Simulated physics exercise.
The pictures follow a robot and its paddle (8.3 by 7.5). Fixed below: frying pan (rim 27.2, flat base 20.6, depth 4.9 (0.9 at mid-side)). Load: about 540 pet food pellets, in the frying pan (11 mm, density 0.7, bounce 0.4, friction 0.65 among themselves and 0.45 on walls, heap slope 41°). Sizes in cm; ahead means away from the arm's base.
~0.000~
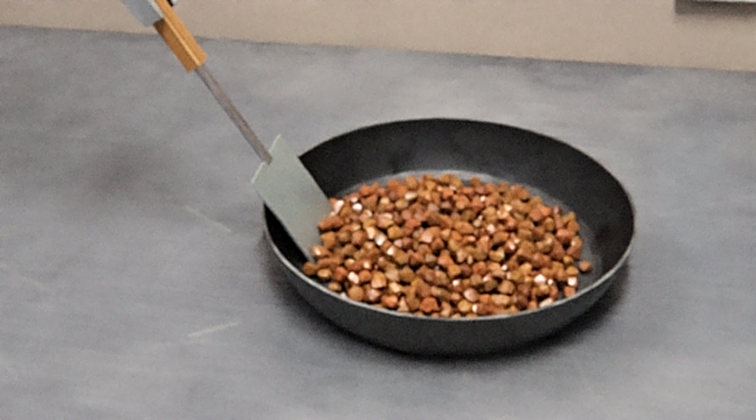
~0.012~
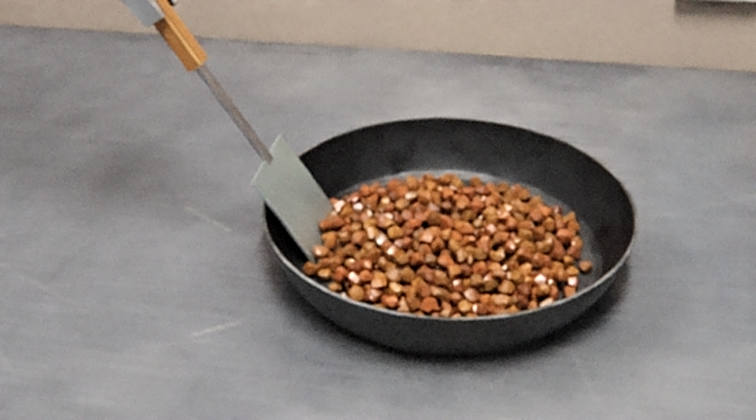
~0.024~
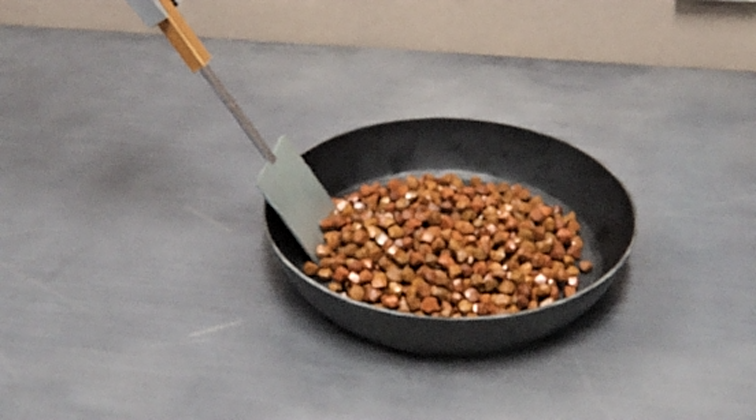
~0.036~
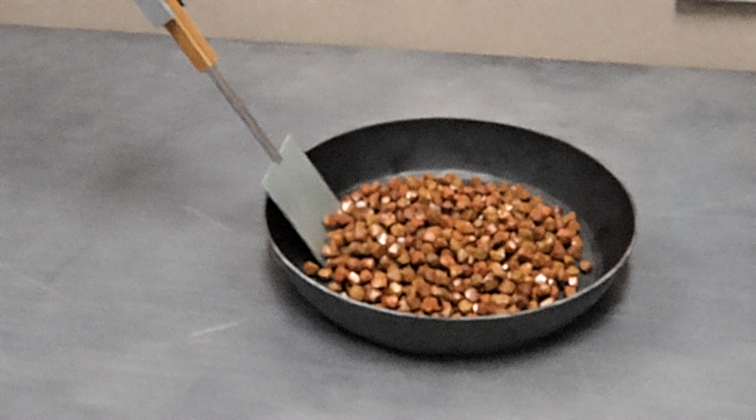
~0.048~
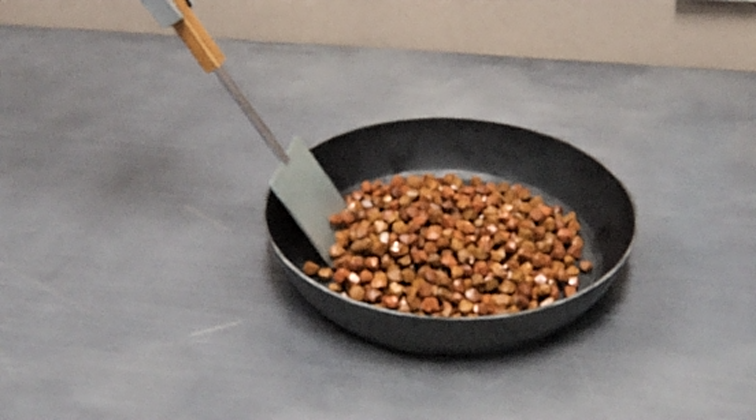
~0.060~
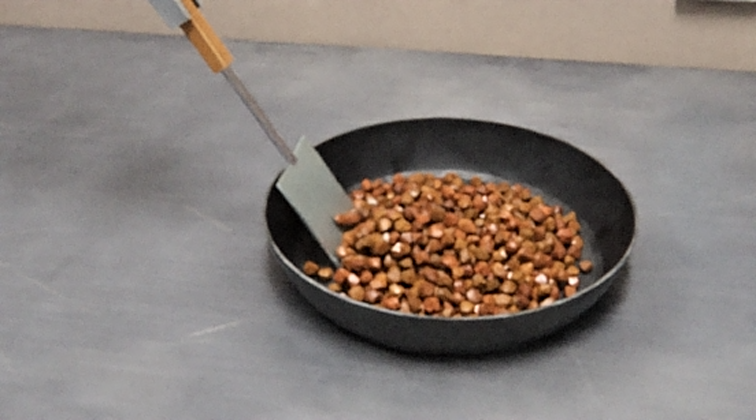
The clip shows a dark frying pan of small brown pellets on a grey surface, with a robot's flat paddle angled inside its left edge. The paddle moves slightly to the right, nudging the nearest pellets while the pan stays still.
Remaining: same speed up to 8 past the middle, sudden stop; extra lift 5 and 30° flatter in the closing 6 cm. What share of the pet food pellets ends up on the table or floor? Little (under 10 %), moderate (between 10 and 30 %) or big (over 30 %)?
A little share, under 10 %, ends on the table or floor.
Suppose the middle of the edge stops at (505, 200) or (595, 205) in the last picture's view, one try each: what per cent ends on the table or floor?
Some 0 and 5 per cent.
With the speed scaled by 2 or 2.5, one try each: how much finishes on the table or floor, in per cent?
Some 15 and 15 per cent.
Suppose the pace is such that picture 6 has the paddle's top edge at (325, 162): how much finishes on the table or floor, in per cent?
Some 15 per cent.
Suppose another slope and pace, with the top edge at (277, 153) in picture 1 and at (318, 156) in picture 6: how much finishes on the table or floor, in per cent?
Some 5 per cent.
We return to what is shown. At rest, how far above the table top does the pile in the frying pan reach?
About 6.0 cm.
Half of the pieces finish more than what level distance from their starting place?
Roughly 3 cm.
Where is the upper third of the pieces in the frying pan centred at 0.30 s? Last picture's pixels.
Around (537, 238).
After 0.18 s, sloping 58°, highest piece 4 above the table; 538 in the frying pan.
After 0.30 s, sloping 47°, highest piece 5 above the table; 538 in the frying pan.
After 0.56 s, sloping 28°, highest piece 6 above the table; 535 in the frying pan, 2 on the table or floor, 1 on the blade or in flight.
After 1.61 s, sloping 28°, highest piece 6 above the table; 535 in the frying pan, 3 on the table or floor.
In the end, 535 in the frying pan, 3 on the table or floor. That is 1 % on the table or floor.
